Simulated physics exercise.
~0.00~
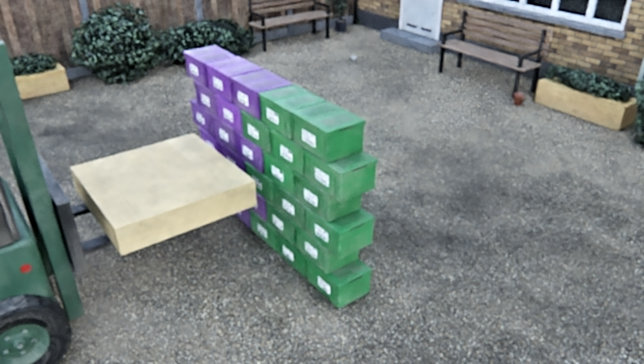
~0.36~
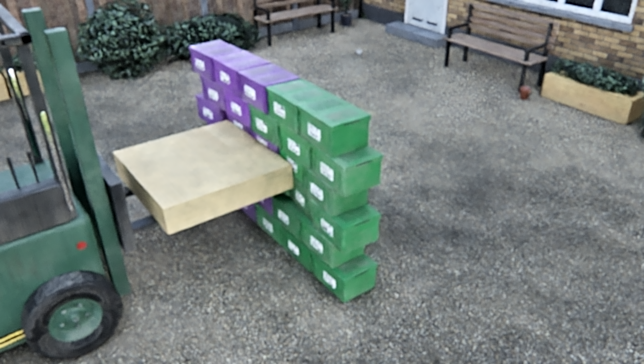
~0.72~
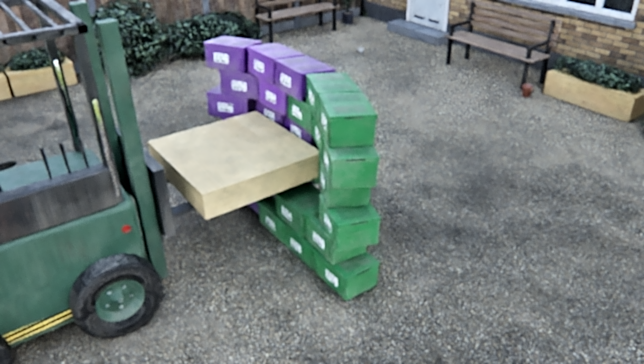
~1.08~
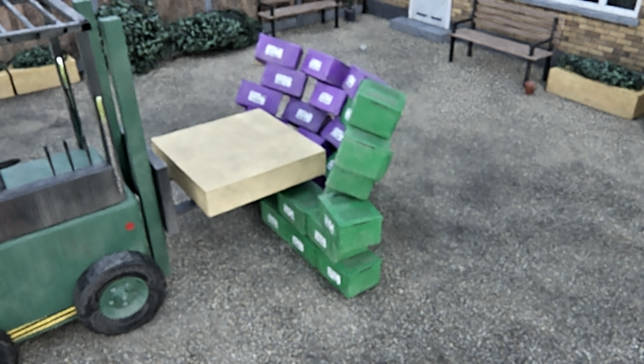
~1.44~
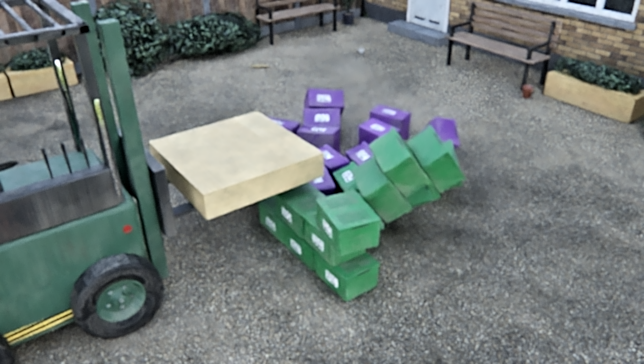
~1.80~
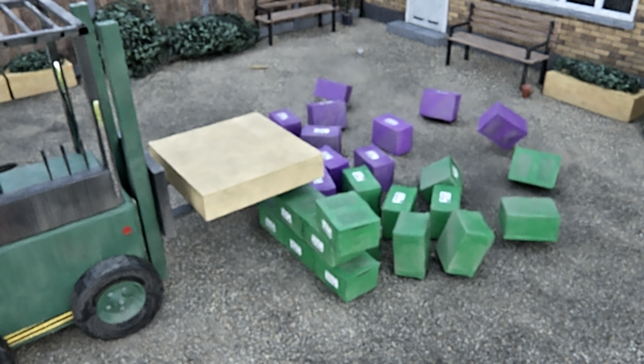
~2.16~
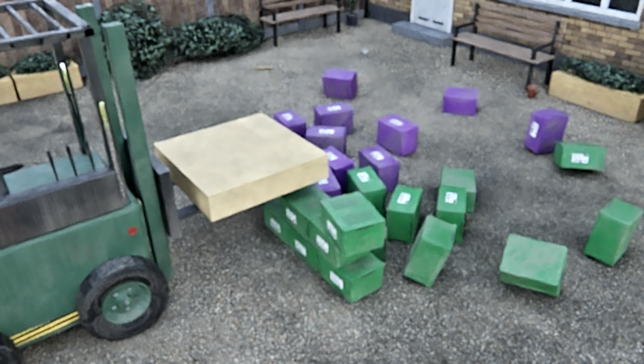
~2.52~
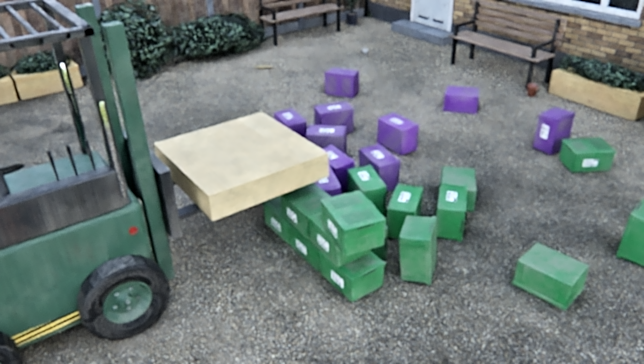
A green forklift carrying a large pale case drives in from the left toward a wall of stacked boxes, purple at the far end and green at the near end, in a gravel yard seen from above. Benches, shrubs and planters line the back. The case pushes into the wall, which bows to the right as the forklift stops. The upper boxes lean, break apart and topple away from it, tumbling across the gravel. At the end most purple boxes lie fallen, several green ones are scattered rightward, and a low green stack still stands beside the case.
